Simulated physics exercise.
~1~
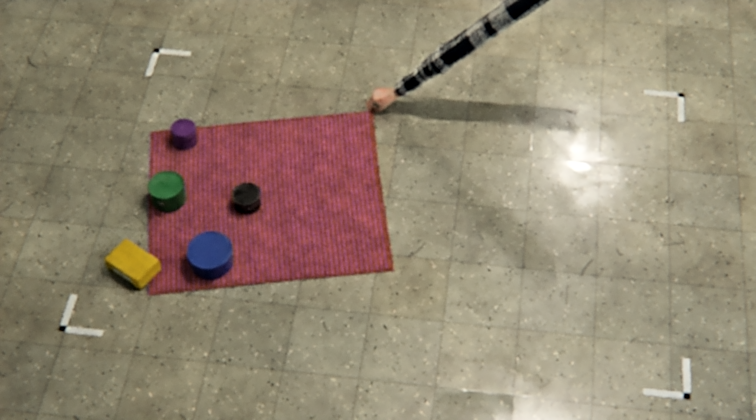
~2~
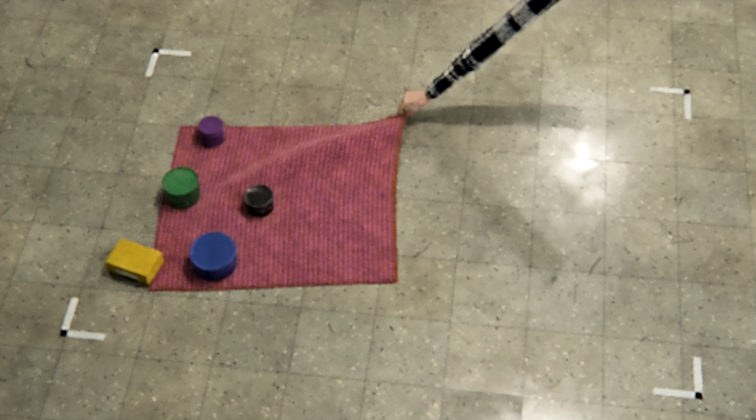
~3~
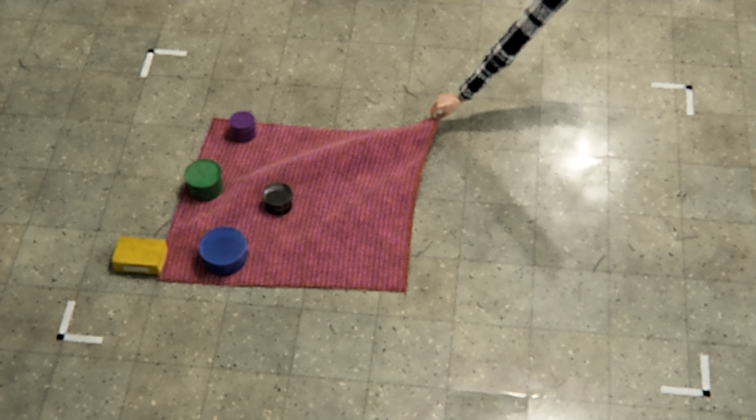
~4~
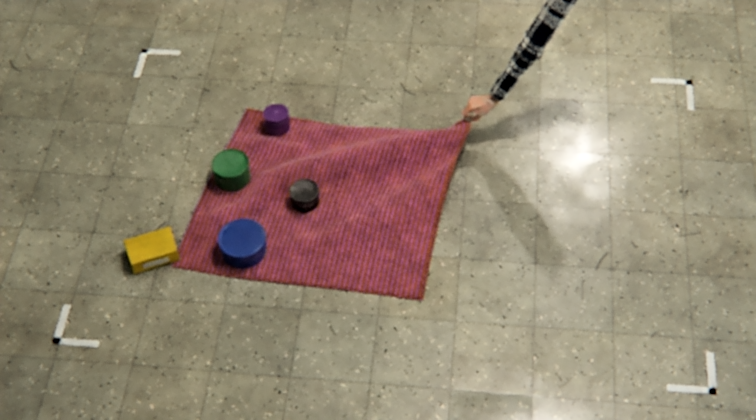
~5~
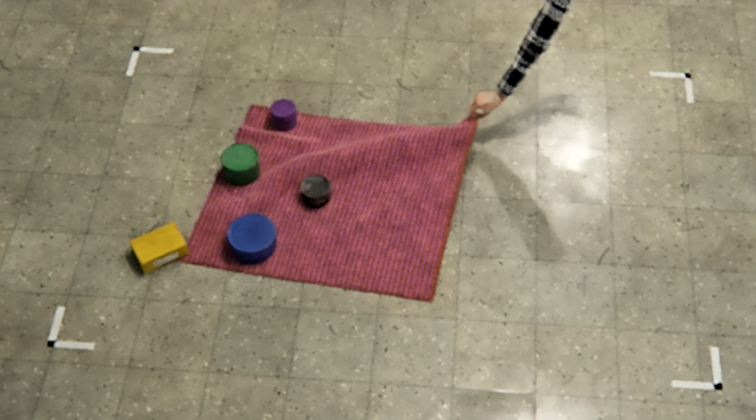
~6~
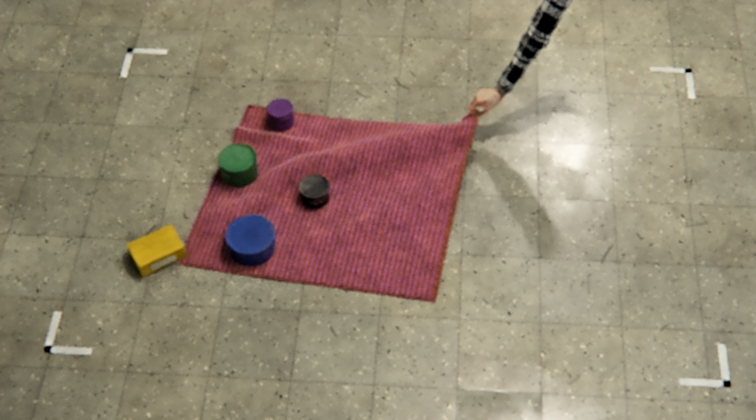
Pink play mat being dragged rightward by one corner across a tiled floor, carrying tubs and nudging a yellow box, then resting.
